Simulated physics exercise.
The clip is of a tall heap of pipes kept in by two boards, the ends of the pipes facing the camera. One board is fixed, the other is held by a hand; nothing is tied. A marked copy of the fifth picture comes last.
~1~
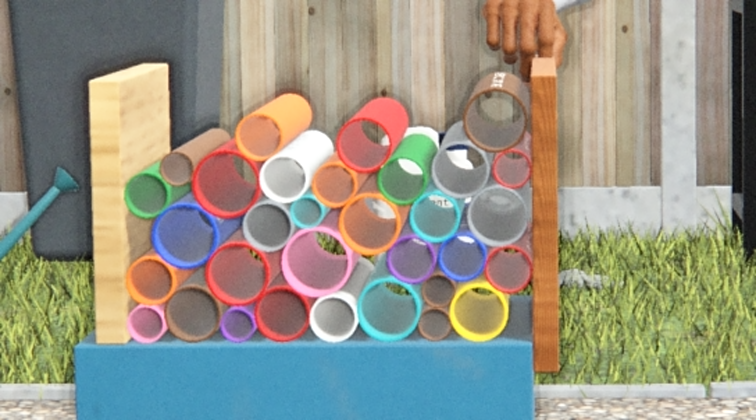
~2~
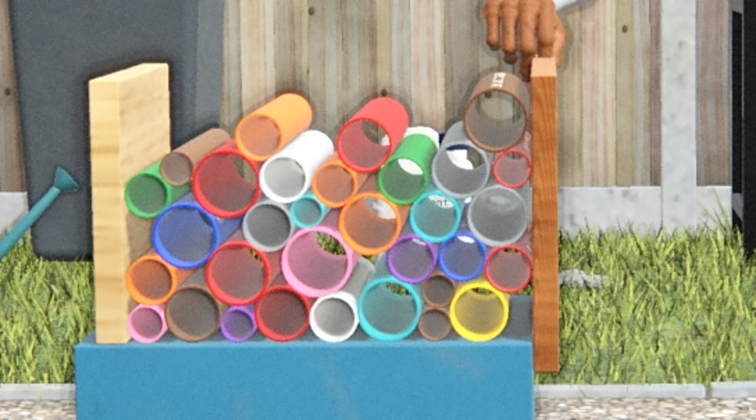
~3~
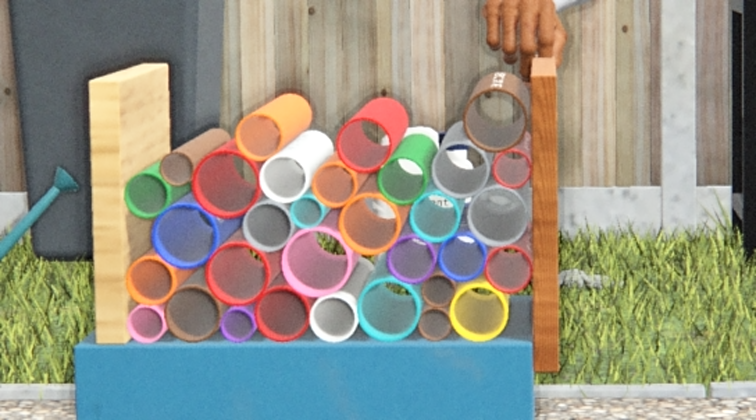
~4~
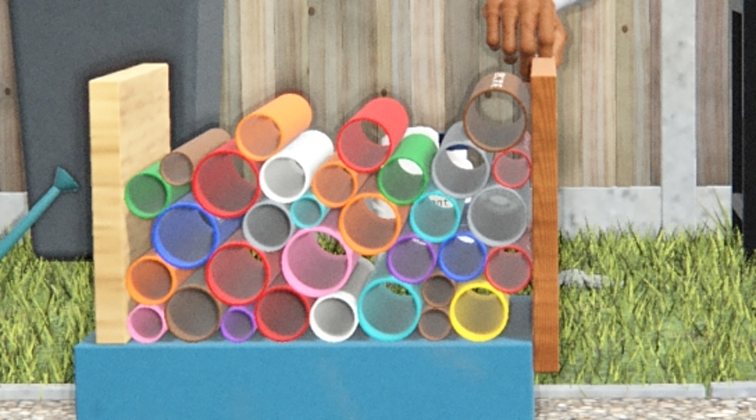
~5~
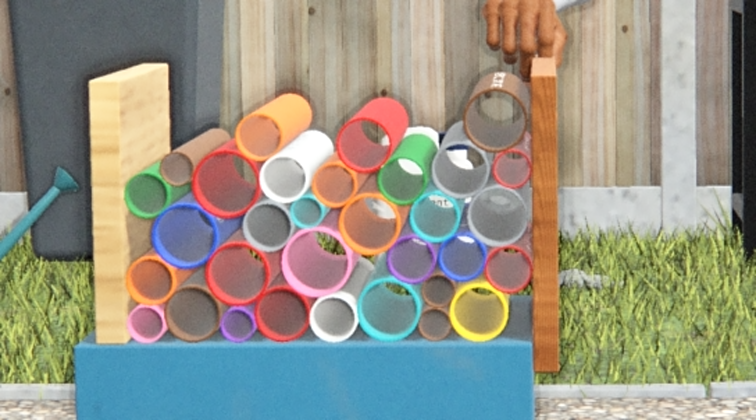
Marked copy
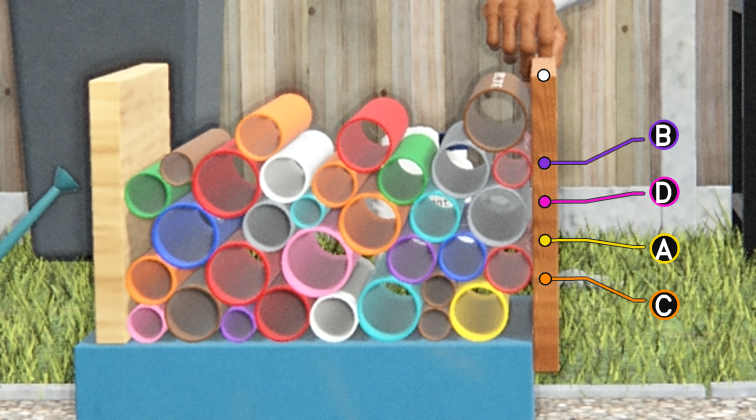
In a fenced yard, a hand rests atop the right-hand board beside a heap of colourful pipes, with nothing visibly moving.
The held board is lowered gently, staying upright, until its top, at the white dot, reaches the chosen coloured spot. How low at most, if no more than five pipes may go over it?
C is the limit.
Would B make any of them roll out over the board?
No, at B.
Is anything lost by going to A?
Yes.
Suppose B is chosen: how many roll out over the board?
With B, none.
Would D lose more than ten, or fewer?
At D, fewer than ten.
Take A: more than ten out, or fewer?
Fewer than ten.
On the marked copy, A at (545, 241); B at (544, 163); C at (545, 278); D at (545, 201); the white dot at (544, 75).
Taking C. A third of the way, top of the board (532, 168).
Two thirds of the way, top of the board (533, 272).
When it is over, top of the board (533, 277), two out over the board.
As for the rest, A two out over the board; B none out over the board; D two out over the board.
